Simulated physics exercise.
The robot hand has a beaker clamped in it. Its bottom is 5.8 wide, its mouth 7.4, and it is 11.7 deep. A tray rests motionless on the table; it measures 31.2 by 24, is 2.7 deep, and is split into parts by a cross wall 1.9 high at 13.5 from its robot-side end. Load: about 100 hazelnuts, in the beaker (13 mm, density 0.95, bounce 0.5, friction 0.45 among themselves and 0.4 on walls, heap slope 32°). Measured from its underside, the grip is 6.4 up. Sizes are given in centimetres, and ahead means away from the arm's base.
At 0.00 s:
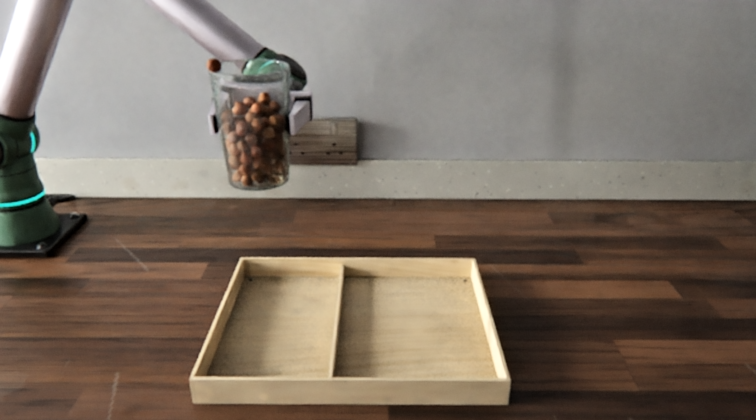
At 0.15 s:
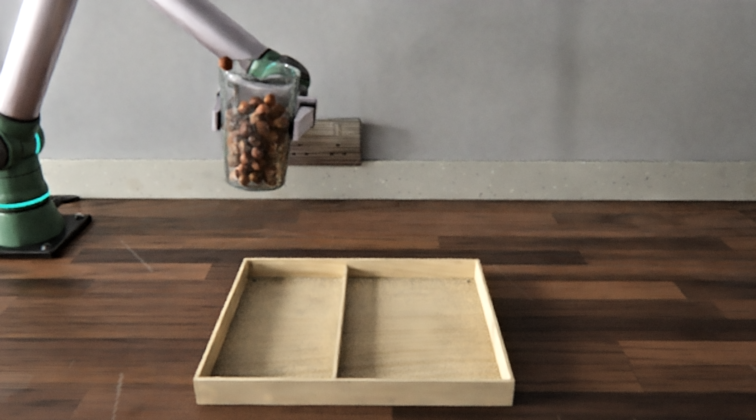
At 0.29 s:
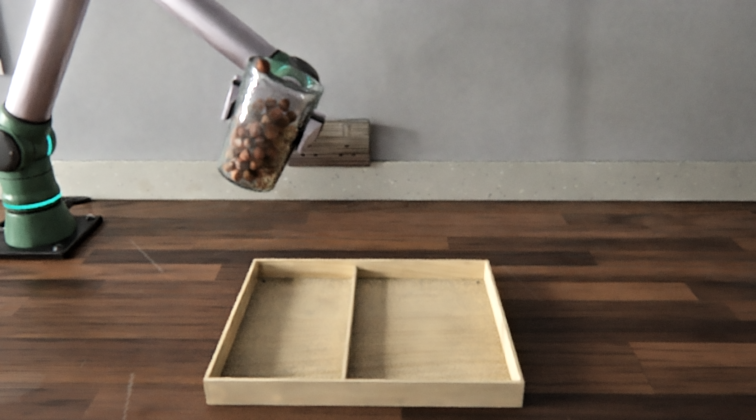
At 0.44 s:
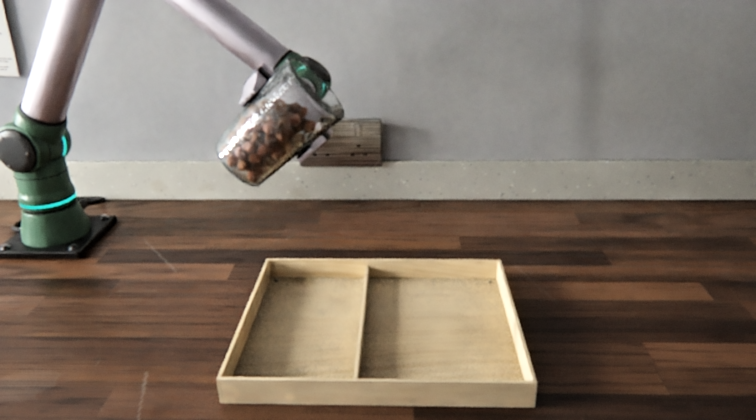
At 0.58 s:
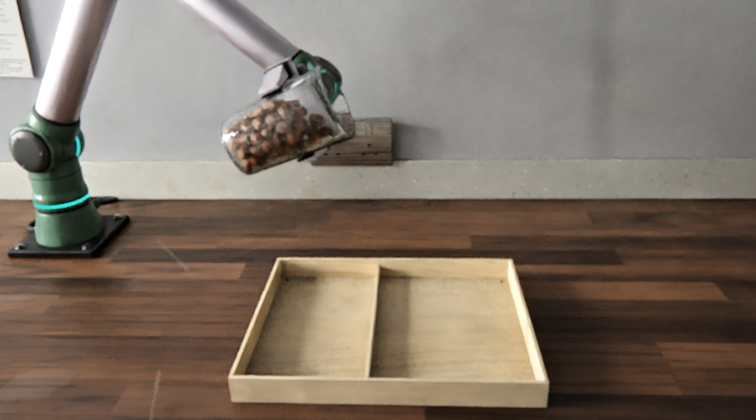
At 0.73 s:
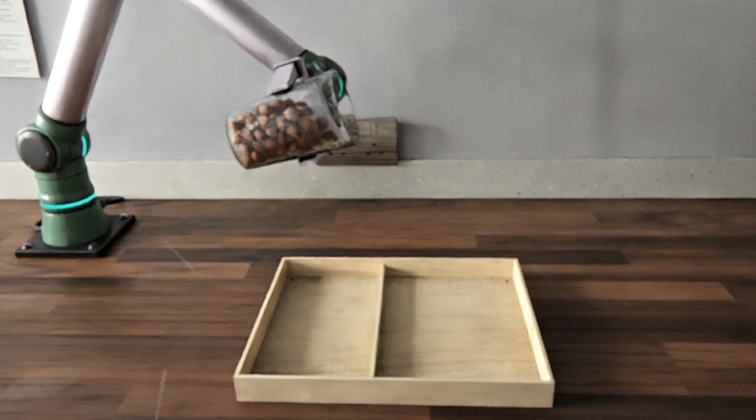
Against a grey wall, a green-jointed robot arm steadily tilting a clear beaker of hazelnuts rightward above an empty, divided wooden tray.
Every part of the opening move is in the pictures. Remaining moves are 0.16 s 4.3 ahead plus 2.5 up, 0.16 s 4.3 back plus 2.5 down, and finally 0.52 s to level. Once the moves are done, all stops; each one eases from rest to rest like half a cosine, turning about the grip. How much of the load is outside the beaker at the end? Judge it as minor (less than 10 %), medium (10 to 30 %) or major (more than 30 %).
Medium, 10 to 30 %.
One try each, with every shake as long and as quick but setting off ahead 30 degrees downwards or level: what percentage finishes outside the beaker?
You'd get some 5 per cent with the first setting and some 15 per cent with the second.
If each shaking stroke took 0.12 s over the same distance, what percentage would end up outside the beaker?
Then about 45 per cent.
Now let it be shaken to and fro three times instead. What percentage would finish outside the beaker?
Approx. 45 per cent.
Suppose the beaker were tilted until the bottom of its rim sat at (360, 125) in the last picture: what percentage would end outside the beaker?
Somewhere around 5 %.
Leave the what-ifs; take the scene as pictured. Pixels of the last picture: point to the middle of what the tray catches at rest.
It lands close to (451, 313).
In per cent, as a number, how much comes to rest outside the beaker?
About 15 %.
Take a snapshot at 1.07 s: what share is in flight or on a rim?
I'd put it near 12 per cent.
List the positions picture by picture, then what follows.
In the first picture, beaker middle at (255, 127), level; upper third of the load around (253, 122), from x 215 to 280, top at y 65; 103 in the beaker.
In the second picture, beaker middle at (258, 128), tilted 7° forward; upper third of the load around (256, 122), from x 225 to 285, top at y 65.
In the third picture, beaker middle at (265, 129), tilted 25° forward; upper third of the load around (264, 122), from x 230 to 290, top at y 65.
In the fourth picture, beaker middle at (276, 127), tilted 48° forward; upper third of the load around (271, 121), from x 230 to 310, top at y 105.
In the fifth picture, beaker middle at (286, 126), tilted 66° forward; upper third of the load around (277, 119), from x 235 to 320, top at y 105.
In the sixth picture, beaker middle at (290, 125), tilted 73° forward; upper third of the load around (277, 118), from x 235 to 325, top at y 105; 103 in the beaker.
By 1.07 s, tilted 73° forward, highest piece 27 above the table; 91 in the beaker, 12 in flight or on a rim.
By 1.40 s, tilted 17° forward, highest piece 30 above the table; 86 in the beaker, 16 in the far-side part, 1 in the robot-side part.
By 1.77 s, level, highest piece 28 above the table; 86 in the beaker, 16 in the far-side part, 1 in the robot-side part.
By 2.82 s, level, highest piece 28 above the table; 86 in the beaker, 16 in the far-side part, 1 in the robot-side part.
Final count, 86 in the beaker, 16 in the far-side part, 1 in the robot-side part. That is 17 % outside the beaker.
